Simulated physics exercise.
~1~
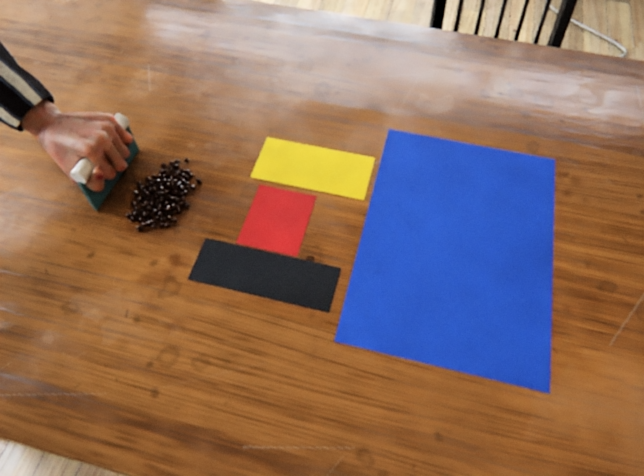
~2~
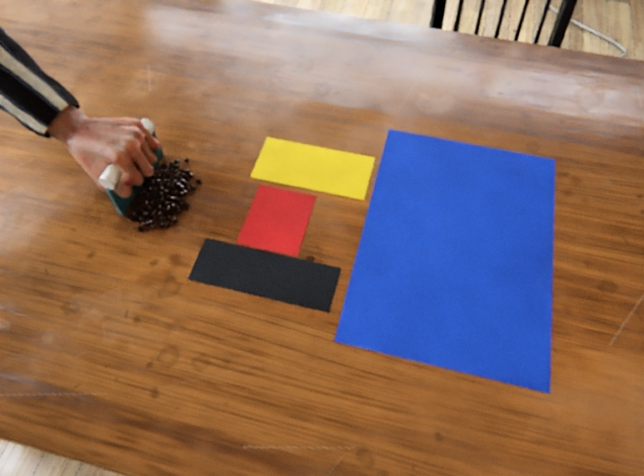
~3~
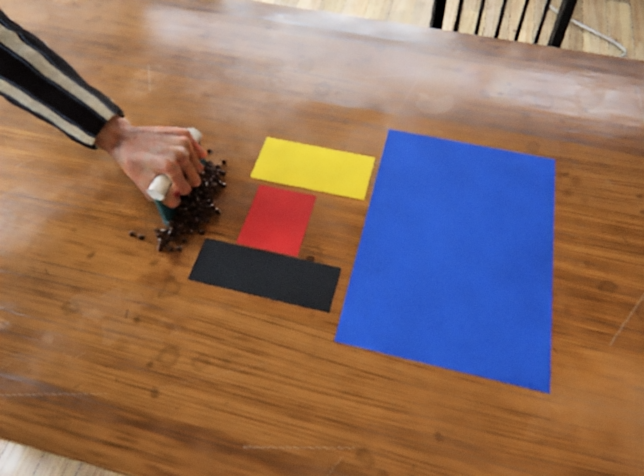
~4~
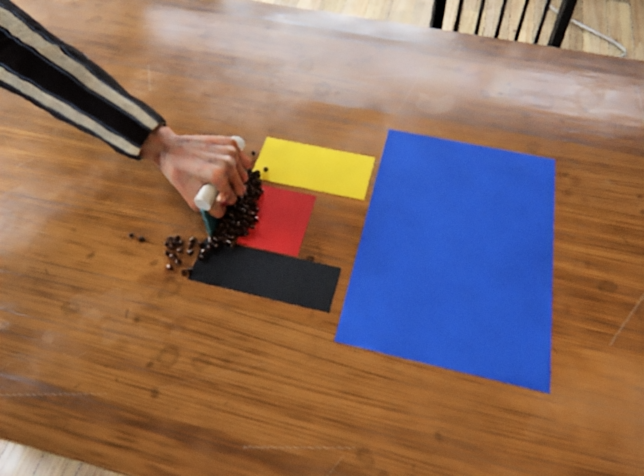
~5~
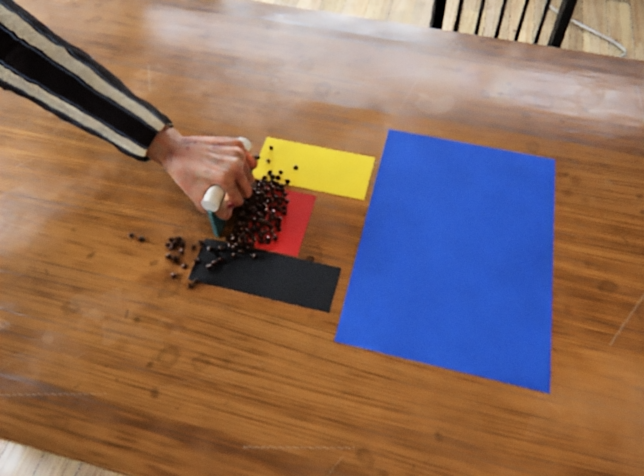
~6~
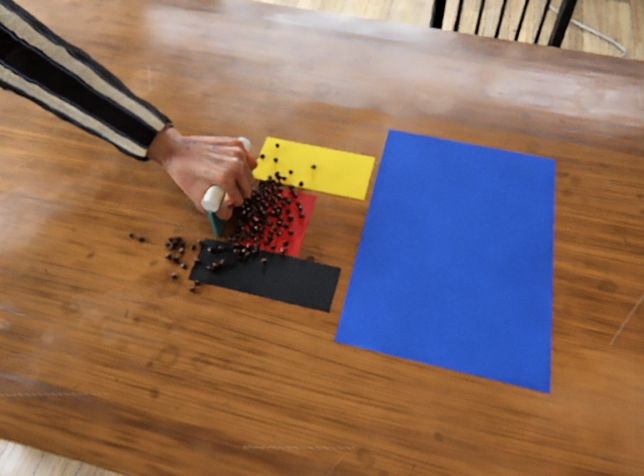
In this clip, a hand holding a scraper pushes a pile of dark coffee beans rightward across a wooden table onto colored mats, then stops. The beans spread mostly over the red mat, with some on the black and yellow mats and bare wood, none on the blue.
